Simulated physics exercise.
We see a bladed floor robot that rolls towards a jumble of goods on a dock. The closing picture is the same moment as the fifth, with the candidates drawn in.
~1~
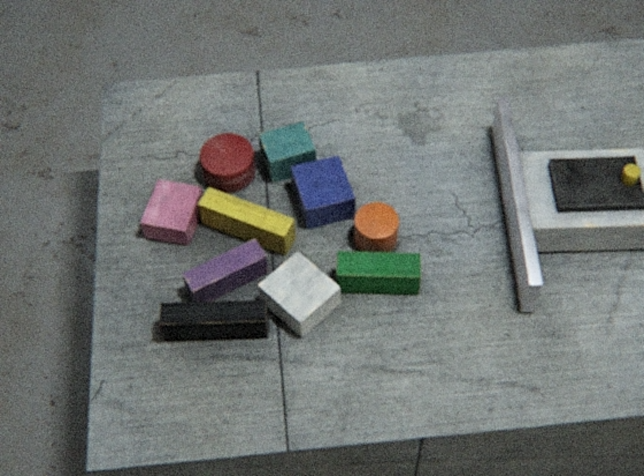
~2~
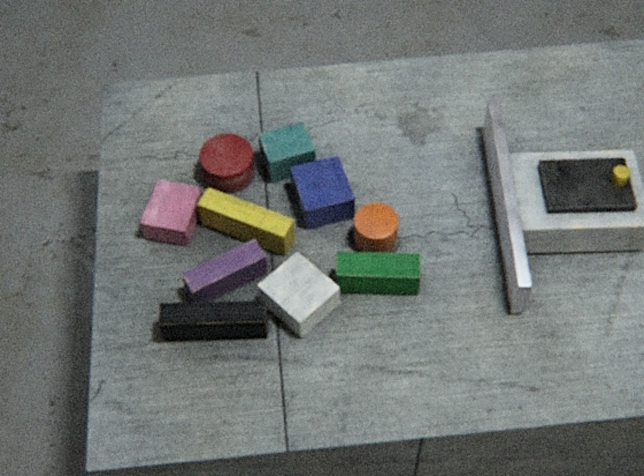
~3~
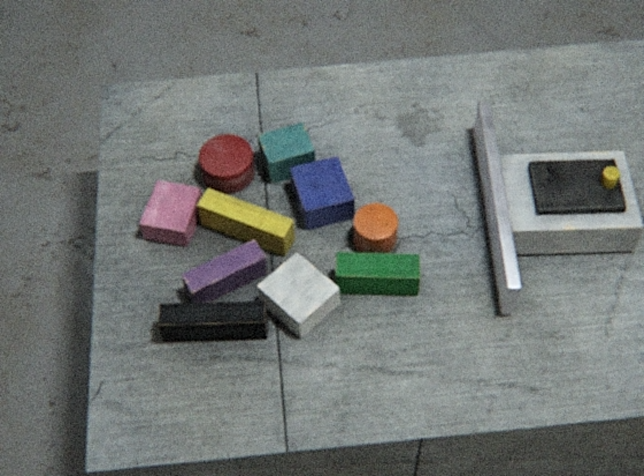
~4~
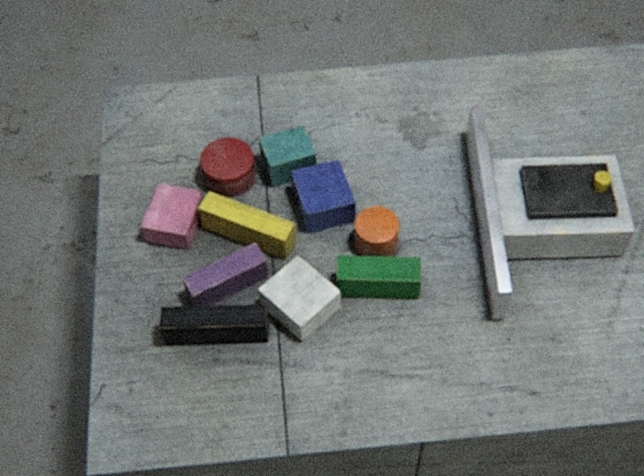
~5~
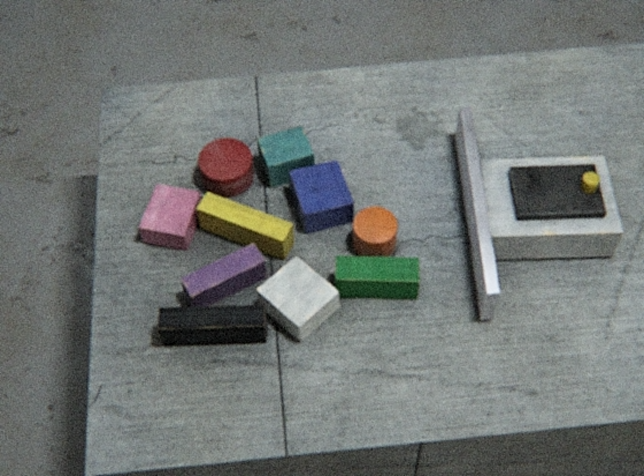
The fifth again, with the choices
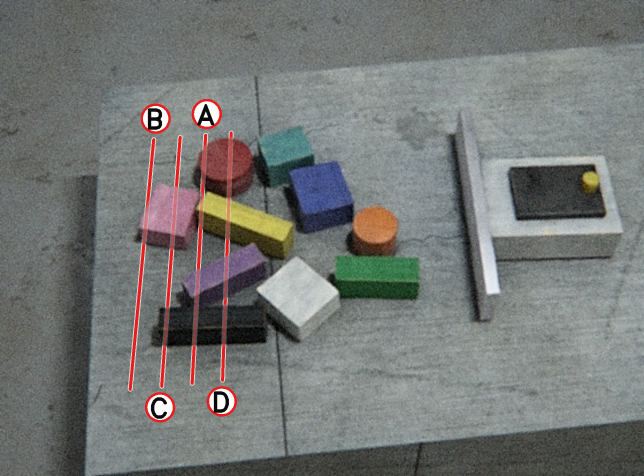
At first, a white bladed robot with a black top and yellow knob sits at the right of a gray dock, apart from a jumble of colorful blocks, sticks and canisters. It then rolls slowly leftward, blade first, narrowing the gap a little, while the goods stay in place, untouched.
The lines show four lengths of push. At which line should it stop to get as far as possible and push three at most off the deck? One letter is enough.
C is the last line within the limit.
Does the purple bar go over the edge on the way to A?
By then, no.
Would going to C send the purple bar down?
Yes.
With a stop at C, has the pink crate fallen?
By then, yes.
On the marked copy, A at (199, 248); B at (143, 253); C at (172, 251); D at (227, 245).
Following C. Soon after the start, robot (441, 201); green stick (322, 265); orange canister (341, 236).
Later, robot (330, 211); pink crate (138, 224); purple bar (168, 303).
In the end, robot (242, 219); yellow stick over the edge; purple bar over the edge; three fallen.
As for the rest, A is within the limit but short; B drops four; D is within the limit but short.
